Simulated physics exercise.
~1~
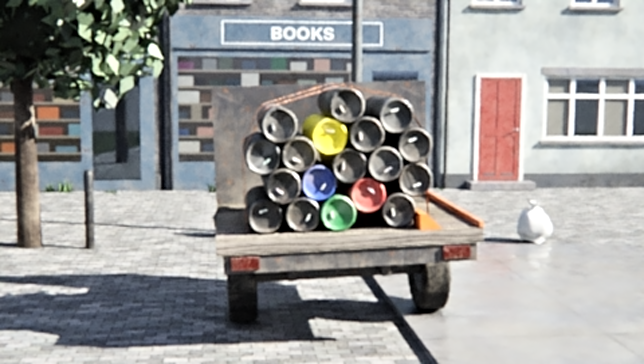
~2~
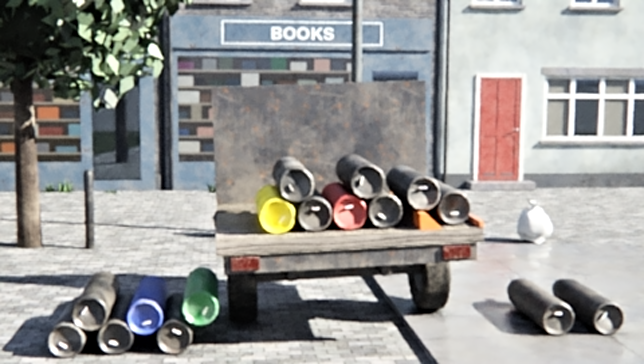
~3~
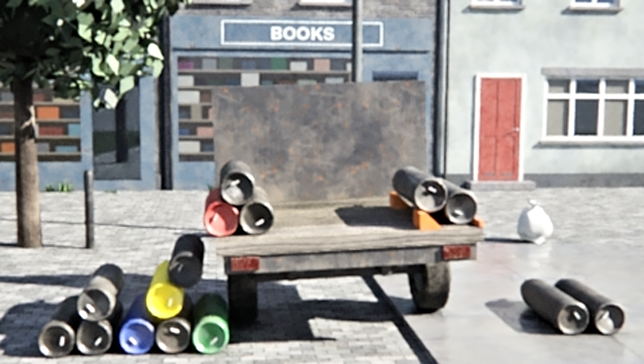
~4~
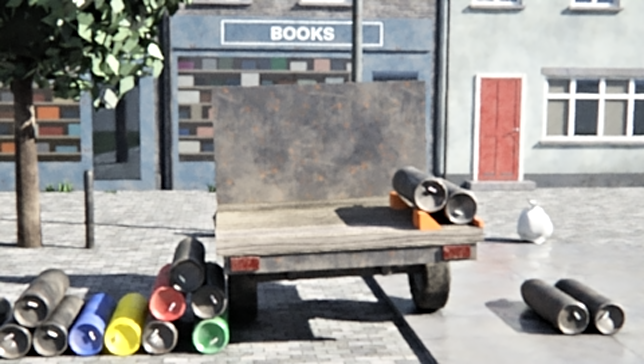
A flat farm trailer stands on a paved street in front of a bookshop and a pale house with a red door, seen from behind, with dark cylinders stacked end-on and a blue, yellow, green and red one among them. The stack collapses, and the blue and green ones drop off the left side with several dark ones, while two dark ones land on the right. The yellow one rolls off the left next, then the red one follows. Finally, the coloured cylinders lie among dark ones on the left, and two dark ones remain by the orange chock on the deck.
